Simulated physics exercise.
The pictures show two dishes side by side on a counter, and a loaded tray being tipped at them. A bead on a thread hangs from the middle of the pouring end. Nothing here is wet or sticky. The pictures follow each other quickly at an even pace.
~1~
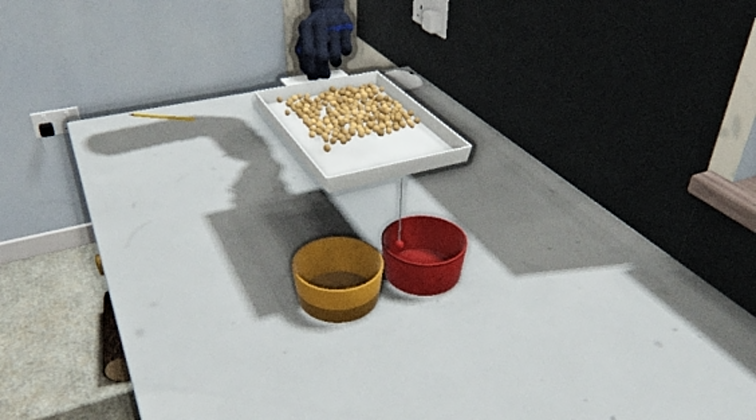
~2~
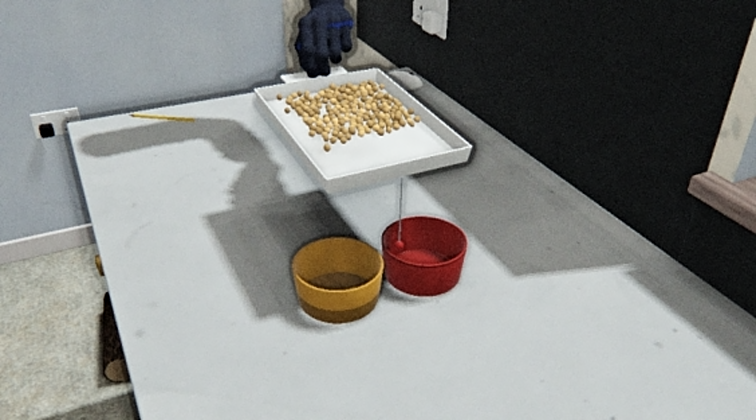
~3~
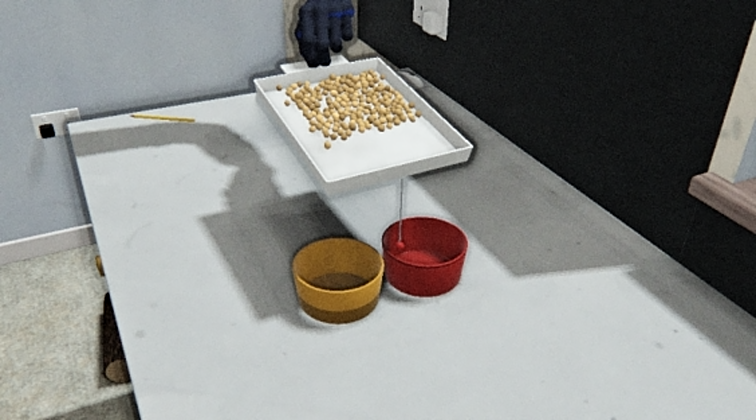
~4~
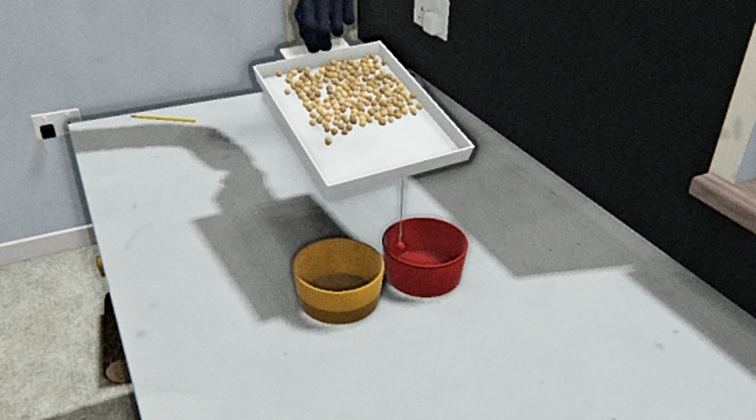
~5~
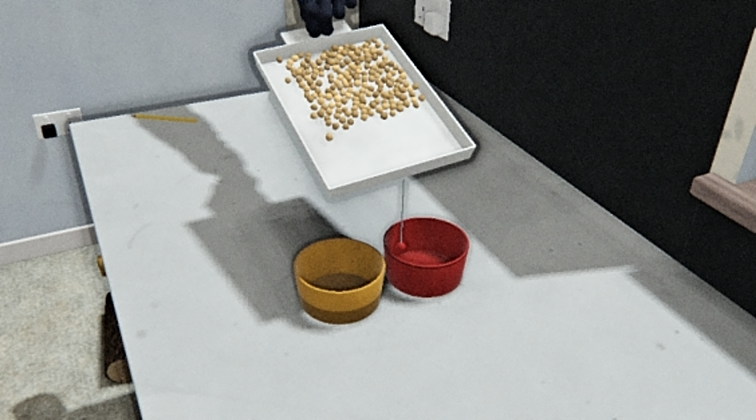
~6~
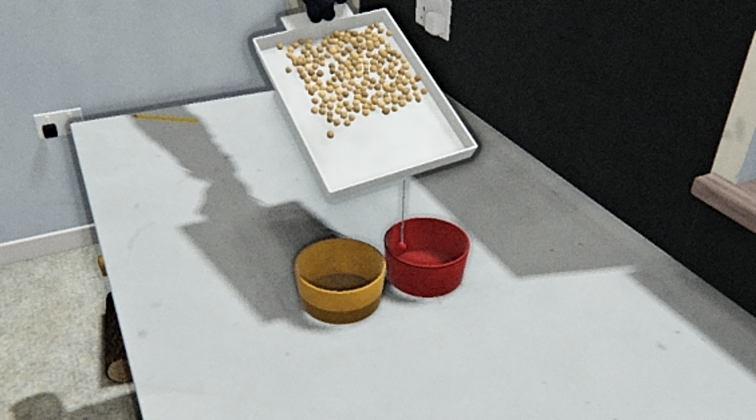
To begin with, a dark-gloved hand holds a white tray of dried chickpeas nearly level above a mustard-yellow dish and a red dish on a pale counter. The tray's far end then rises gradually, steepening its slant with the left front corner lowest, while the chickpeas stay bunched toward the back.
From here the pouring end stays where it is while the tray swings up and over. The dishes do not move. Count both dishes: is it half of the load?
They take less than half between them.
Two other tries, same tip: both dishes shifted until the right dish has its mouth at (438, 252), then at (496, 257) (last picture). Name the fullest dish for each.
The first try: Left. The second: The left-hand dish.
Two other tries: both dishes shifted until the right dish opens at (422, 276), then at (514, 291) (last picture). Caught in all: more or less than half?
One: More than half. Two: Not half.
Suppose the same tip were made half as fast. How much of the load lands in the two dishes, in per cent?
It comes to 30 per cent or so.
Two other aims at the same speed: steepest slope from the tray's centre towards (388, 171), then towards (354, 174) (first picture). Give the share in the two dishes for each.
Near 10 % and 60 %.
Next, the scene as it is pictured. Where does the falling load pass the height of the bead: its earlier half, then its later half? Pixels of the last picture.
At about (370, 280), then at (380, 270).
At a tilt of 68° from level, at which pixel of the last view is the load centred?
At about (374, 162).
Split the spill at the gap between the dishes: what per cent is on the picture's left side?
About 40 per cent.
Soon after the last picture, tray tipped steeply; nearly all on the tray; a small part in the air.
A little later, tray tipped past a quarter turn; about two thirds on the tray; a small part in the left dish; about a quarter outside both; a small part in the air.
Later still, tray tipped past a quarter turn; about a quarter in the left dish; a stray few in the right dish; about two thirds outside both.
At rest, tray tipped past a quarter turn; about a quarter in the left dish; a stray few in the right dish; about two thirds outside both.
